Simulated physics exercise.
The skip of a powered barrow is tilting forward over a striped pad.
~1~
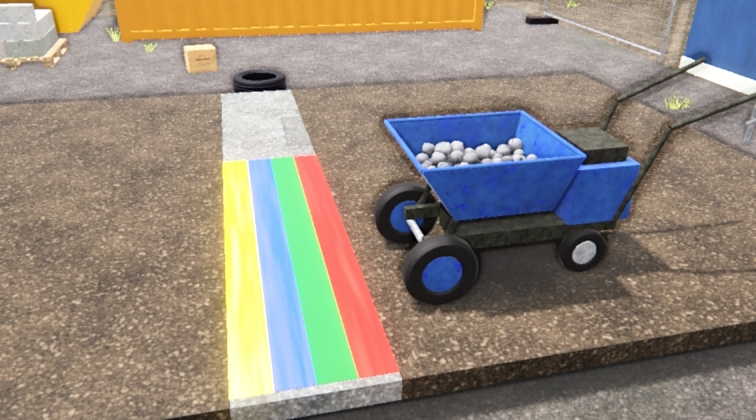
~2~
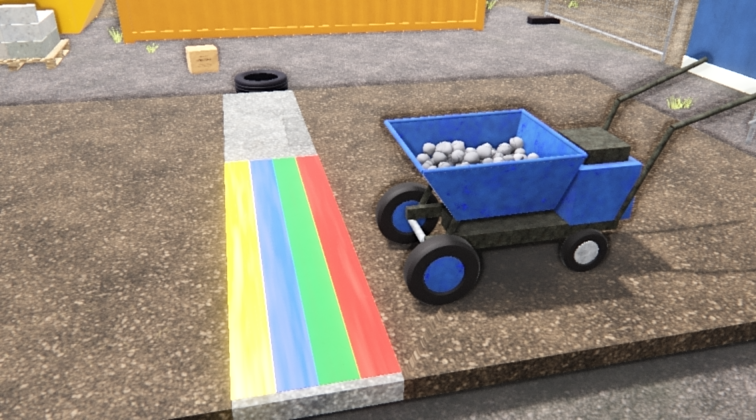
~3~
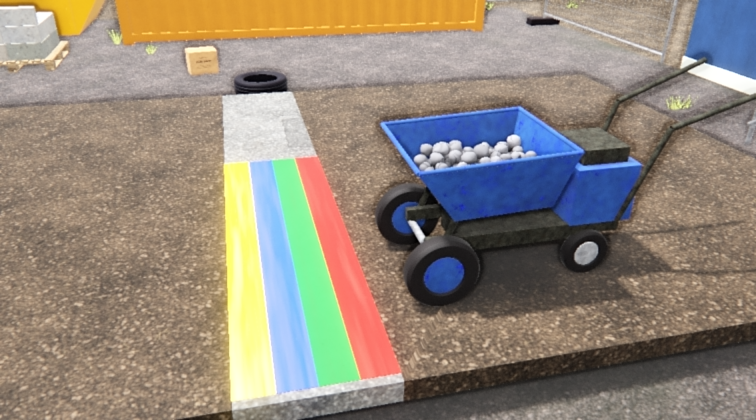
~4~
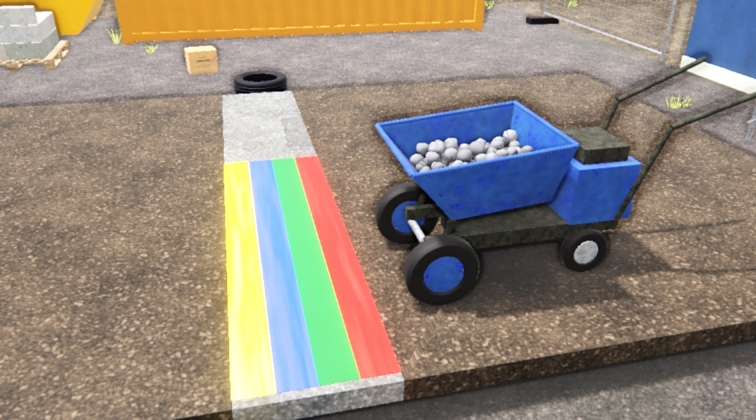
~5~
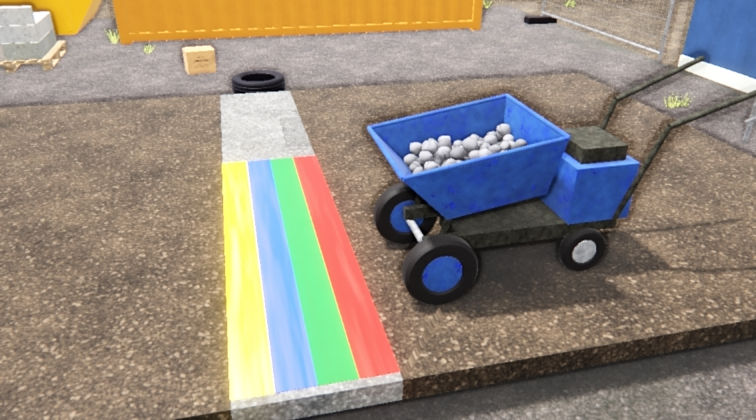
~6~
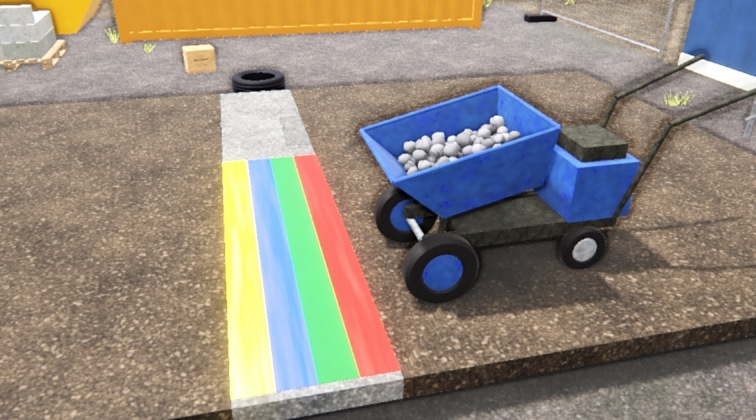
An outdoor yard of brown, gritty ground is seen from above at an angle, with an orange container, a small box and a black tyre behind. A pad striped yellow, blue, green and red lies left of a blue powered barrow holding round grey cobbles. The skip starts level, then tilts slightly forward and leftward, its rear rising, while the wheels and view stay practically still.
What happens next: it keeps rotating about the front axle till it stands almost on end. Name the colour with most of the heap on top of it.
Blue.
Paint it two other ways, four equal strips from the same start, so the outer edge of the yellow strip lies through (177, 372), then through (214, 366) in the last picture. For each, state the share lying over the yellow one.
About 20 per cent first, then about 20 per cent.
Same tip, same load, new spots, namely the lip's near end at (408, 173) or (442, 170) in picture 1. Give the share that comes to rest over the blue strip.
About 30 %, then 30 %.
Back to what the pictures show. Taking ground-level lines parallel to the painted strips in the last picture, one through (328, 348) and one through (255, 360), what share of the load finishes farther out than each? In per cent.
I'd say some 90 in a hundred, and after that 30 in a hundred.
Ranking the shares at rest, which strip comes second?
In second place: The yellow strip.
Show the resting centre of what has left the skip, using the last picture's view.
Near pixel (267, 283).
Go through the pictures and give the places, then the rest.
The first frame shows lip of the skip at (423, 172), level; top of the load at (471, 159), round cobbles; red strip at (367, 338); green strip at (329, 344); blue strip at (289, 350); yellow strip at (249, 356).
The second frame shows lip of the skip at (423, 172), level; top of the load at (472, 159).
The third frame shows lip of the skip at (419, 174), tipped barely; top of the load at (482, 152).
The fourth frame shows lip of the skip at (413, 176), tipped barely; top of the load at (492, 155).
The fifth frame shows lip of the skip at (403, 179), tipped a little; top of the load at (485, 150).
The sixth frame shows lip of the skip at (394, 183), tipped a little; top of the load at (488, 146); red strip at (368, 337); green strip at (330, 343); blue strip at (291, 349); yellow strip at (250, 356).
Soon, skip tipped steeply; all in the skip.
A while on, skip tipped steeply; nearly all in the skip; a small part over the green strip; a stray few over the blue strip.
Towards the end, skip tipped right over; a small part in the skip; about a quarter over the green strip; about a third over the blue strip; about a quarter over the yellow strip; about a quarter off the paint.
Finally, skip tipped right over; a stray few over the red strip; about a quarter over the green strip; about a third over the blue strip; about a quarter over the yellow strip; about a quarter off the paint.
